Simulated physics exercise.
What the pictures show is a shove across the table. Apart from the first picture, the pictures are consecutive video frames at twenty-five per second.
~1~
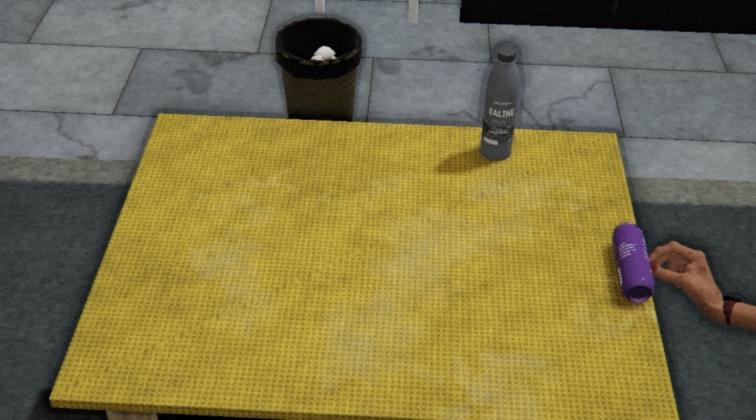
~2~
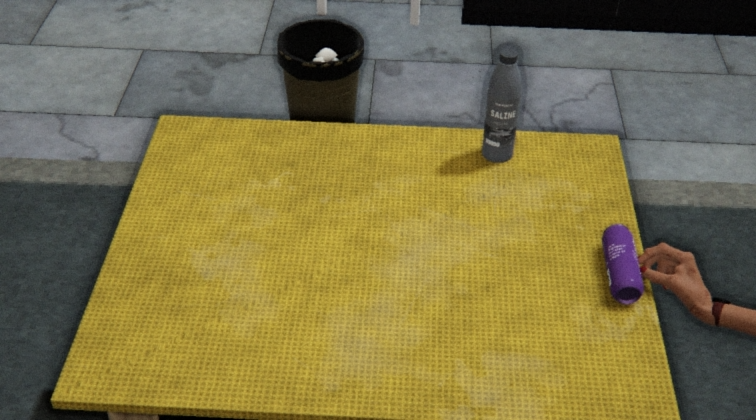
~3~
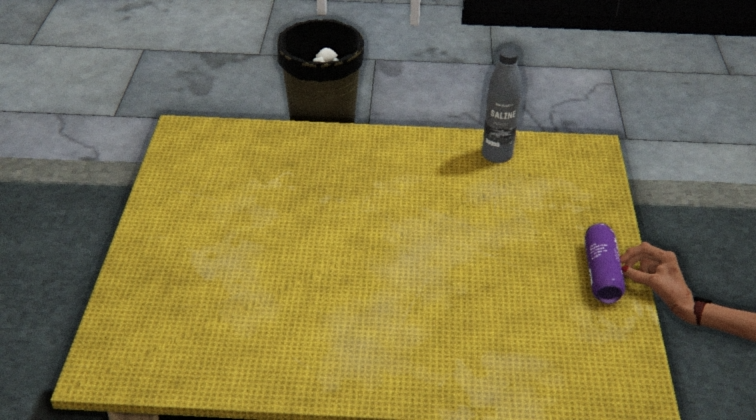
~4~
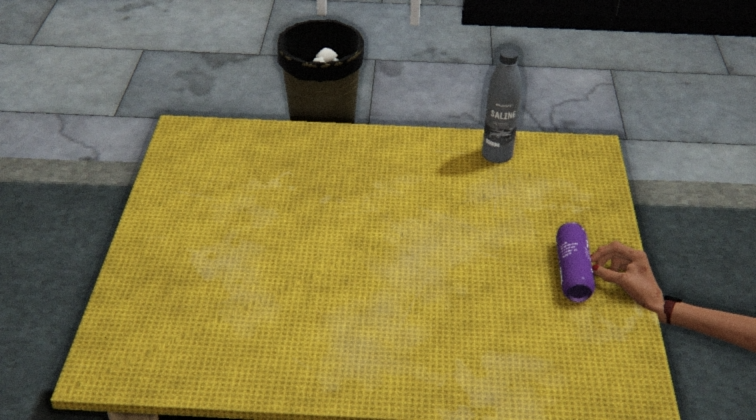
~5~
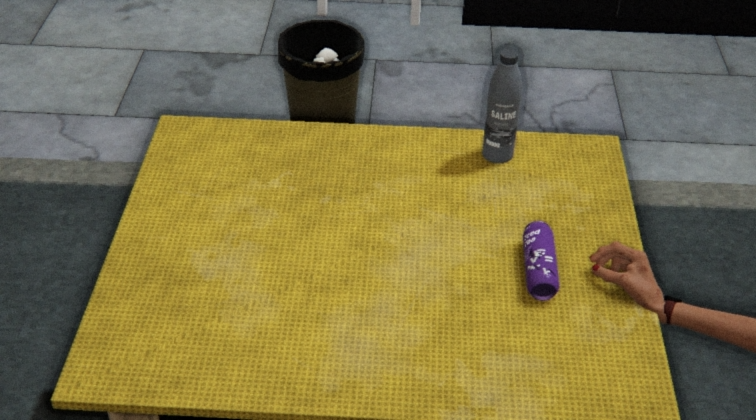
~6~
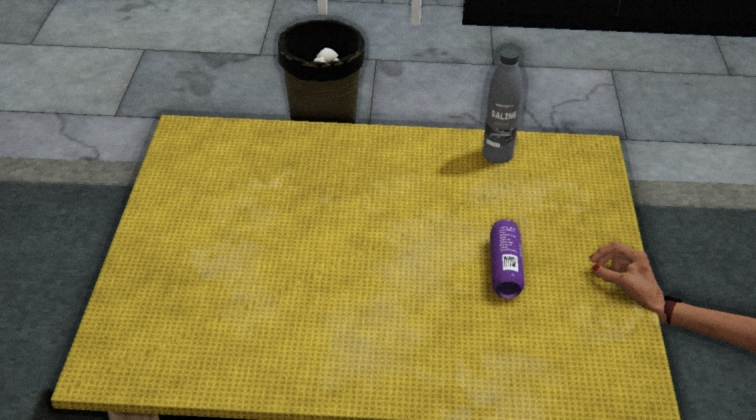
On a yellow table with a grey bottle near the back, a hand at the right edge pushed a purple can lying on its side leftward, then stayed still while the can rolled farther left.
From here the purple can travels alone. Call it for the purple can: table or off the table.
Off the table.
Then, 0.40 s on from there, purple can shifted well along near (198, 243).
Then, 0.80 s on from there, purple can now off the table.
In the end, off the table, purple can.
